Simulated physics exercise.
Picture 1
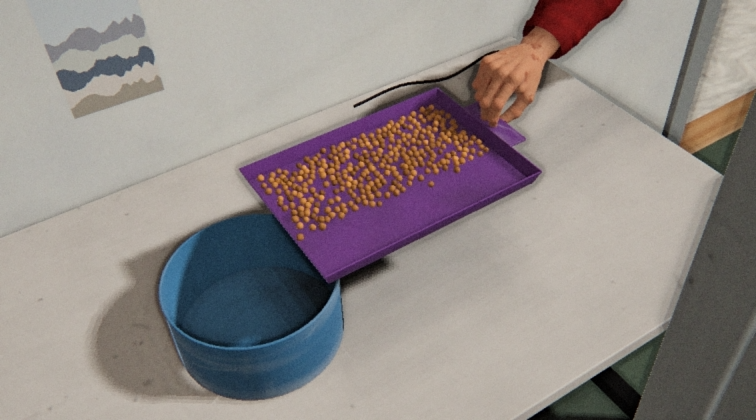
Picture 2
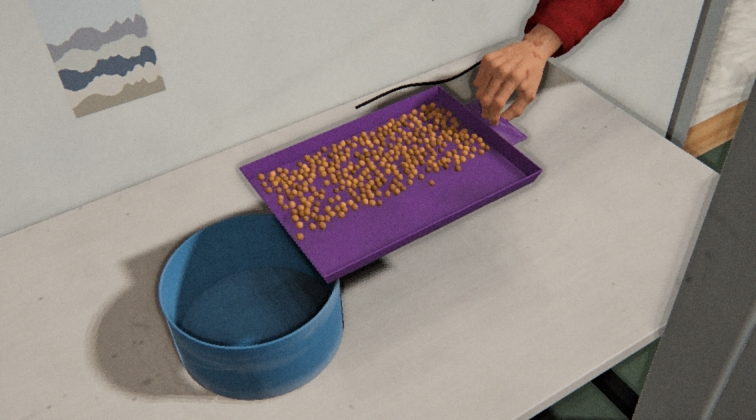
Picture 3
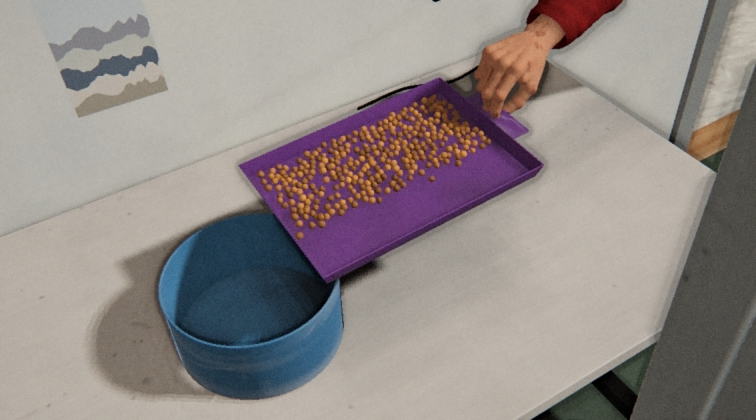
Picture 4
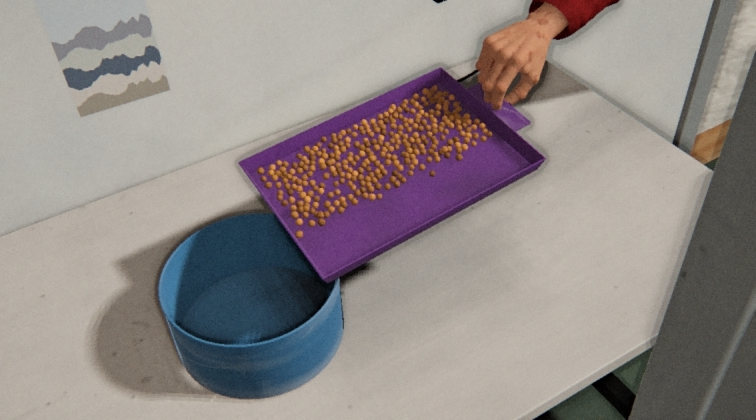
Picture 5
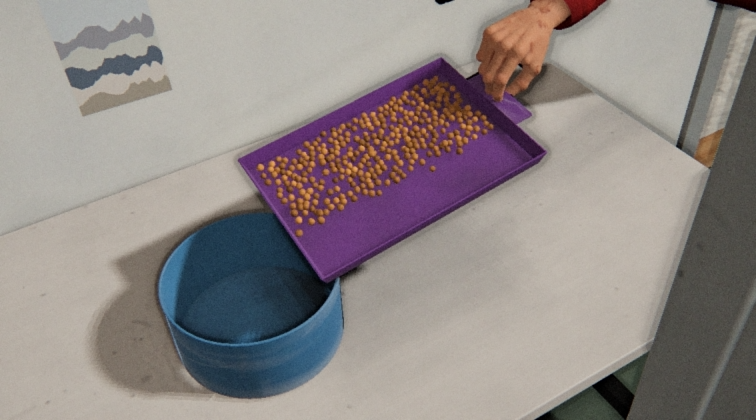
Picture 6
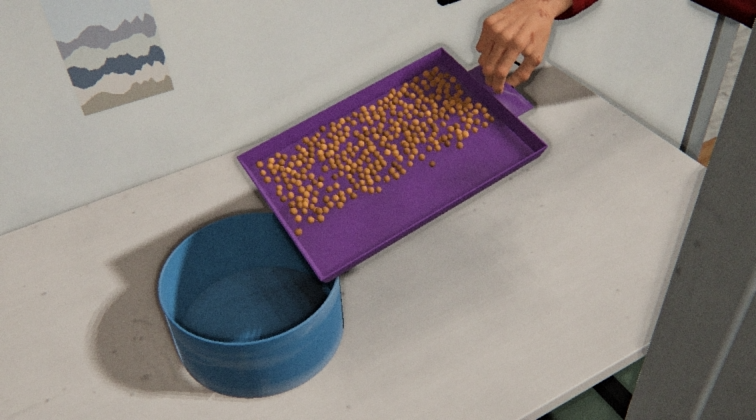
The clip opens on a purple tray of small round golden-brown pieces, nearly level beside a round blue pot on a pale tabletop. A hand in a red sleeve holds the tray's handle and gradually raises the far right side, tilting it modestly toward the pot while the pieces stay bunched together.
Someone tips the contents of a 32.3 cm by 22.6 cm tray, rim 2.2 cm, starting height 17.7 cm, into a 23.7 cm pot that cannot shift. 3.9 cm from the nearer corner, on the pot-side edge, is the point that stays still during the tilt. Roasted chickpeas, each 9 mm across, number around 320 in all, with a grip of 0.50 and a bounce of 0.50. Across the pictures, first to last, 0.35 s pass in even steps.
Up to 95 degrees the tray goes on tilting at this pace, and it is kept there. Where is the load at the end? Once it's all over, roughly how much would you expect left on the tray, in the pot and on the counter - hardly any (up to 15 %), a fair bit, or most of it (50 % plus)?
I'd expect tray: Hardly any; pot: A fair bit; counter: Most of it.
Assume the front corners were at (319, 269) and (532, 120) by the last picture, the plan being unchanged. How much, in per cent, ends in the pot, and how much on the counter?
Final per cent - pot 90, counter 10.
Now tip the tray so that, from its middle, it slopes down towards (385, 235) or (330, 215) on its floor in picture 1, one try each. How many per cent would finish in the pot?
Around 5 % for the first direction, around 95 % for the second.
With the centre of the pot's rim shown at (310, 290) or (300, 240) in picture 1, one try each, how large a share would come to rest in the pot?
About 100 and 0 per cent.
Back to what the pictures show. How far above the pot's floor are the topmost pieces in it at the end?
Roughly 2.0 centimetres.
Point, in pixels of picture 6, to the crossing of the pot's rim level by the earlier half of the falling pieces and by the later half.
Roughly (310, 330) to begin with, later roughly (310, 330).
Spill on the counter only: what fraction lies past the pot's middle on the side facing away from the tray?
Roughly 40 per cent.
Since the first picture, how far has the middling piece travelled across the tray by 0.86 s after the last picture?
About 14 cm.
Then, 0.86 s after the last picture, tilt 51 degrees; the tray holds 100 %, the pot 0 %.
Then, 1.44 s after the last picture, tilt 77 degrees; the tray holds 85 %, the pot 0 %.
Then, 2.07 s after the last picture, tilt 95 degrees; the tray holds 0 %, the pot 35 %.
In the end, tray 0 %, pot 35 %, counter 65 %.
